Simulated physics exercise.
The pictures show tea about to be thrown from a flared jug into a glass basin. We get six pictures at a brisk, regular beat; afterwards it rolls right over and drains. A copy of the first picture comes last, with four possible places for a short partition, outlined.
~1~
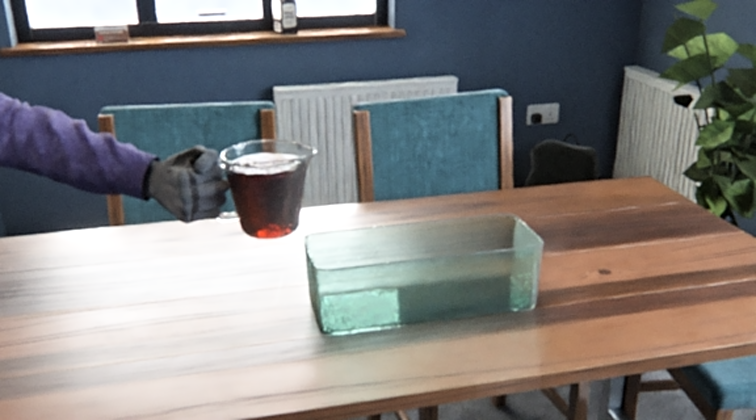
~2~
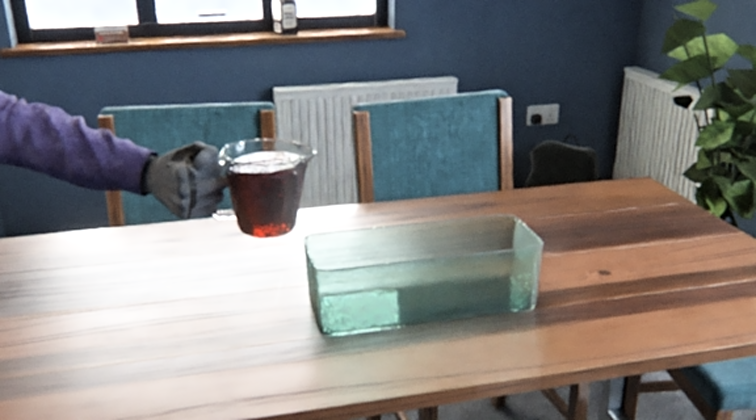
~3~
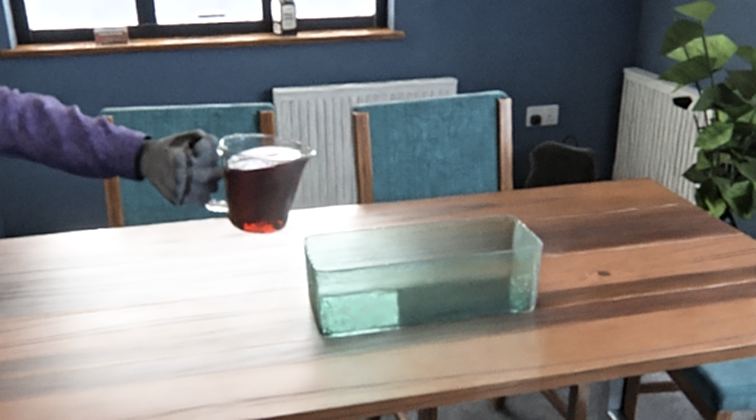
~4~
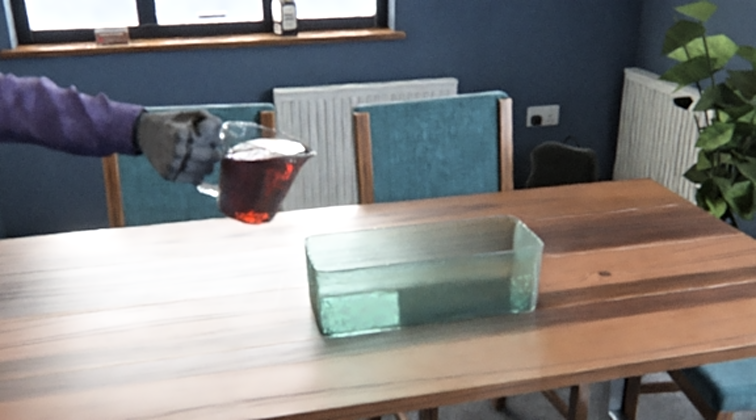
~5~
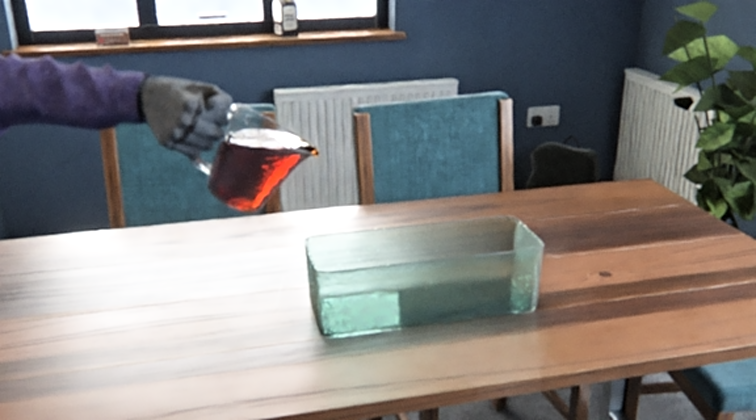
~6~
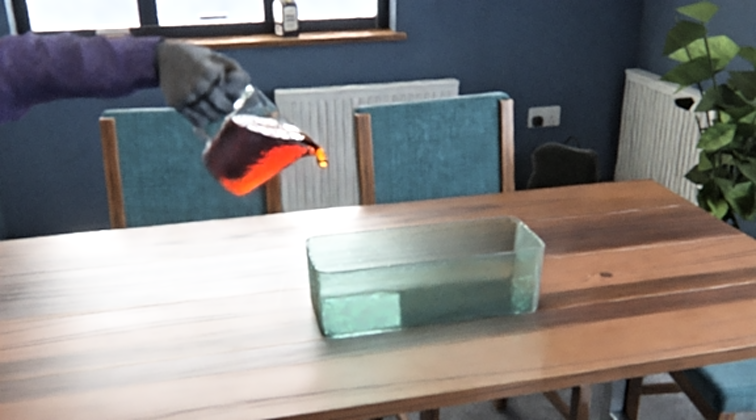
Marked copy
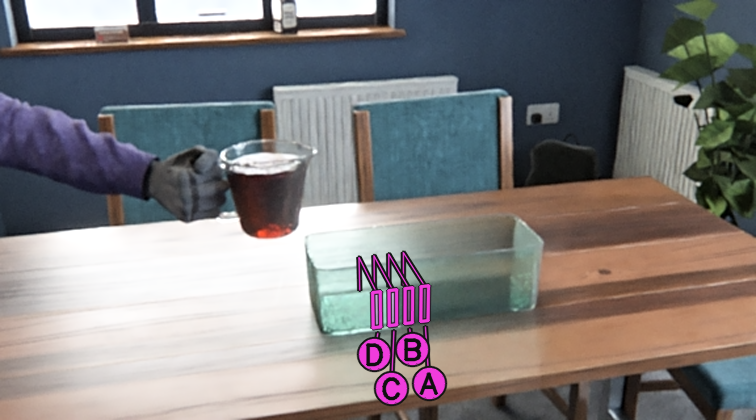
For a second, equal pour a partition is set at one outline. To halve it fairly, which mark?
The best place is B.
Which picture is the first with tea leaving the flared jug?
Picture 5.
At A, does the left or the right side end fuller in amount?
The left side.
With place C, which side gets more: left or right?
More ends on the right.
In magenta, A at (425, 326); B at (409, 328); C at (393, 330); D at (377, 333).
With A, about 76 % ends left of the wall and 11 % right of it; 13 % is lost outside.
With B, about 47 % ends left of the wall and 50 % right of it; 4 % is lost outside.
With C, about 15 % ends left of the wall and 78 % right of it; 7 % is lost outside.
With D, about 8 % ends left of the wall and 85 % right of it; 6 % is lost outside.
